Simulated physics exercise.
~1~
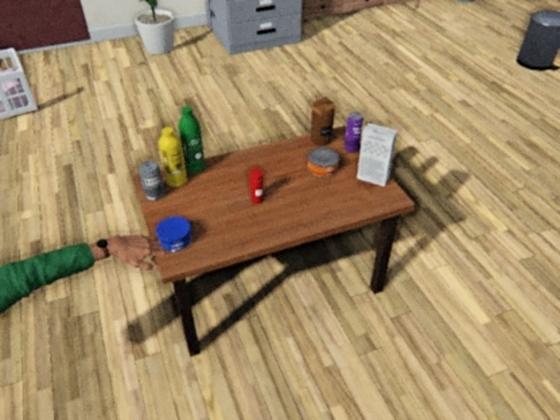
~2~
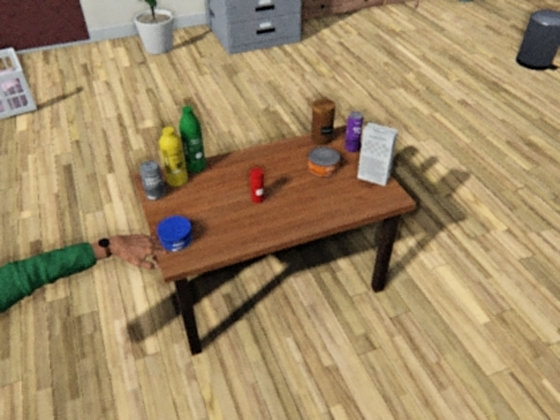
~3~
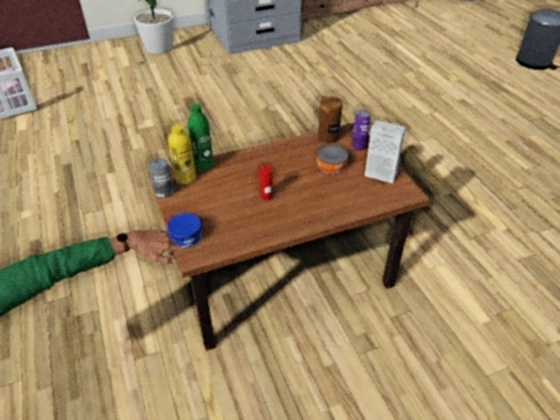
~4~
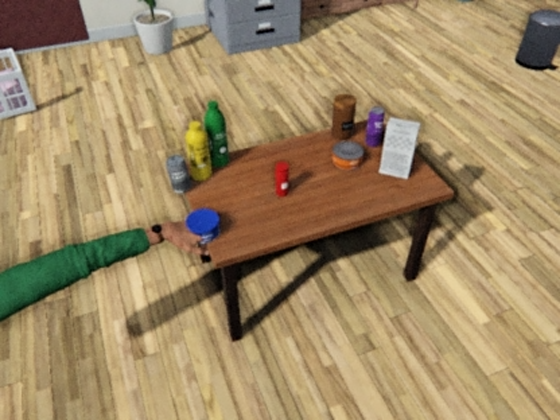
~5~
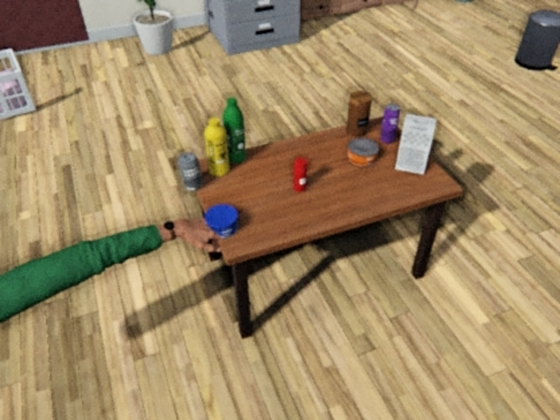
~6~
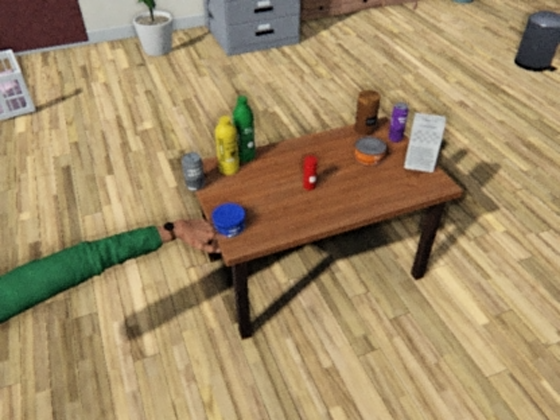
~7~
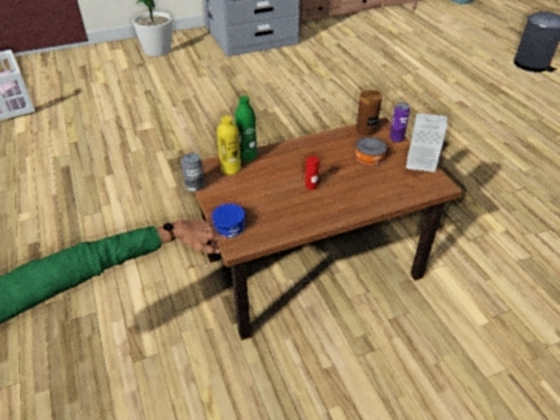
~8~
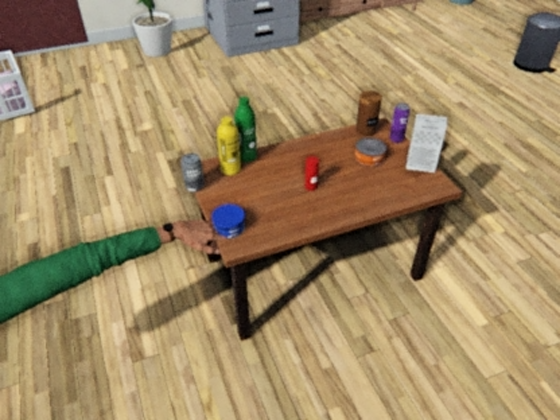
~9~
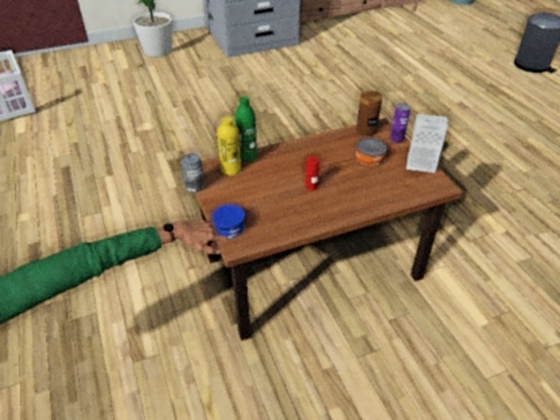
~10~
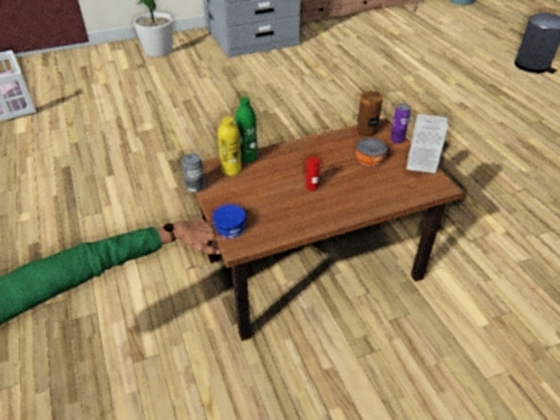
Hand in green sleeve shoving small wooden table to the right, its bottles, tubs and cans sliding slightly yet all remaining upright.
